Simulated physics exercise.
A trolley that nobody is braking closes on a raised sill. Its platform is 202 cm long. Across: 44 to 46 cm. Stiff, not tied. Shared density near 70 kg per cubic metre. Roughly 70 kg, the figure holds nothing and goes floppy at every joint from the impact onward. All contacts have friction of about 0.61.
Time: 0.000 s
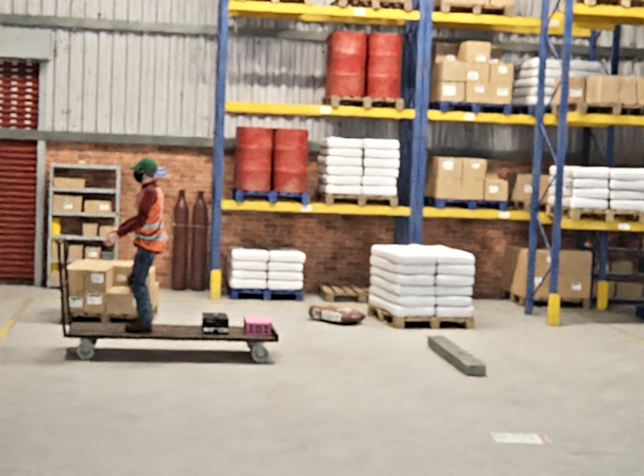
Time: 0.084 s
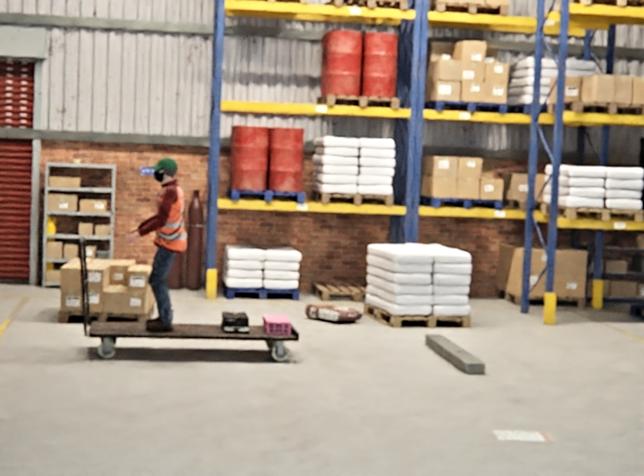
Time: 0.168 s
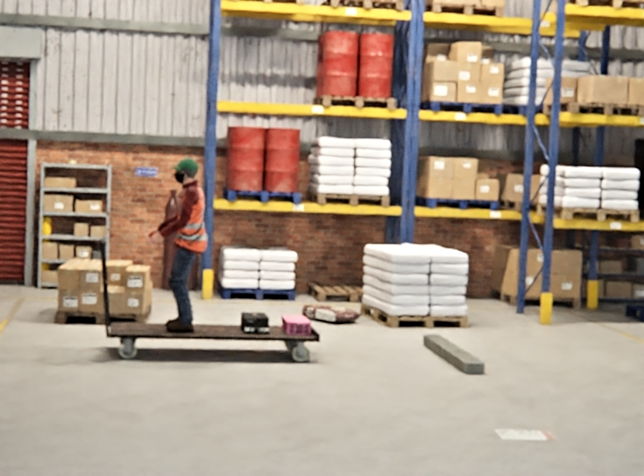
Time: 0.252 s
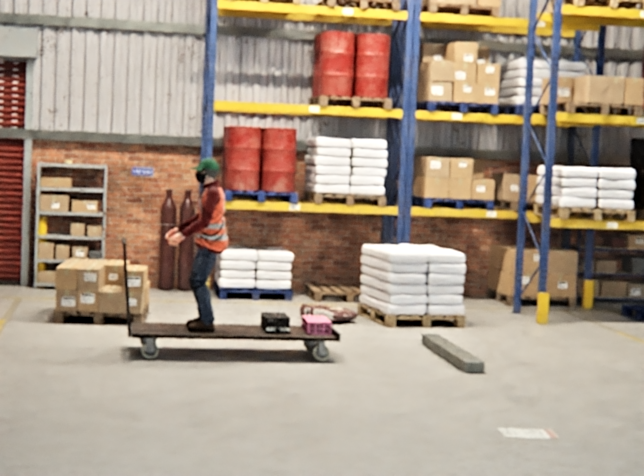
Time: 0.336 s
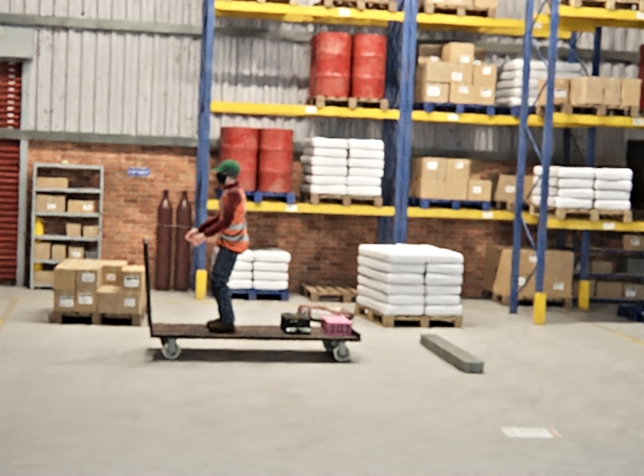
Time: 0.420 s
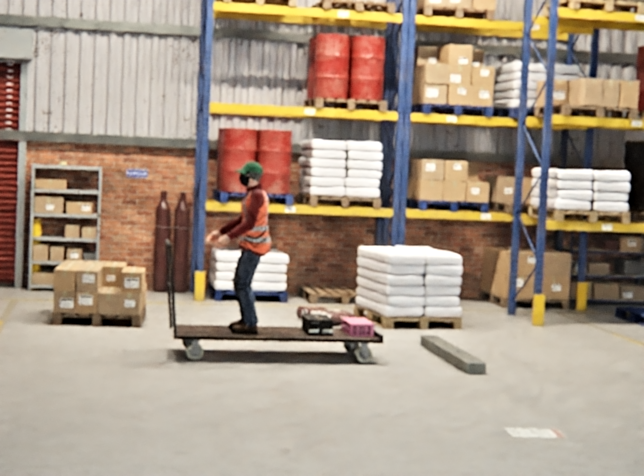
The clip shows a person in a green cap and orange vest standing on a flat trolley, arms held forward, as it rolls steadily right across a warehouse floor past loaded shelves, carrying a dark item and a pink crate.
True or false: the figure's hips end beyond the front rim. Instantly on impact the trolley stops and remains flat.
True.
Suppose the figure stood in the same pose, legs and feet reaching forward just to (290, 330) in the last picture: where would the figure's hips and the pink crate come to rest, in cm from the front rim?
In that case the hips land 40 cm beyond the rim and the pink one 20 cm behind.
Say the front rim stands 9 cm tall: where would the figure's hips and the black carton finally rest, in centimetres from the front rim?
The hips would end 10 cm past the front rim, and the black item 40 cm behind it.
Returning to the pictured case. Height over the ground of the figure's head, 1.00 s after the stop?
About 10 cm above the ground.
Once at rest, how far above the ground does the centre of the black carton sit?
Near 35 cm above the ground.
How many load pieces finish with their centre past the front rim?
Looks like the number is 0.
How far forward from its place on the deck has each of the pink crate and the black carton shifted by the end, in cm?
Shift, cm - pink: 5; black: 20.
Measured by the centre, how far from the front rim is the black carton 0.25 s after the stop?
Behind the rim by about 40 cm.
Impact comes at 0.74 s.
After 0.99 s the figure's hips are 62 cm behind the rim, near (397, 271) in the last picture's view.
After 1.29 s the figure's hips are 8 cm behind the rim, near (445, 311) in the last picture's view.
After 1.74 s the figure's hips are 15 cm past the rim, near (466, 323) in the last picture's view.
When all is still (2.6 s), past the rim, the figure's hips; behind it, pink crate and black carton.
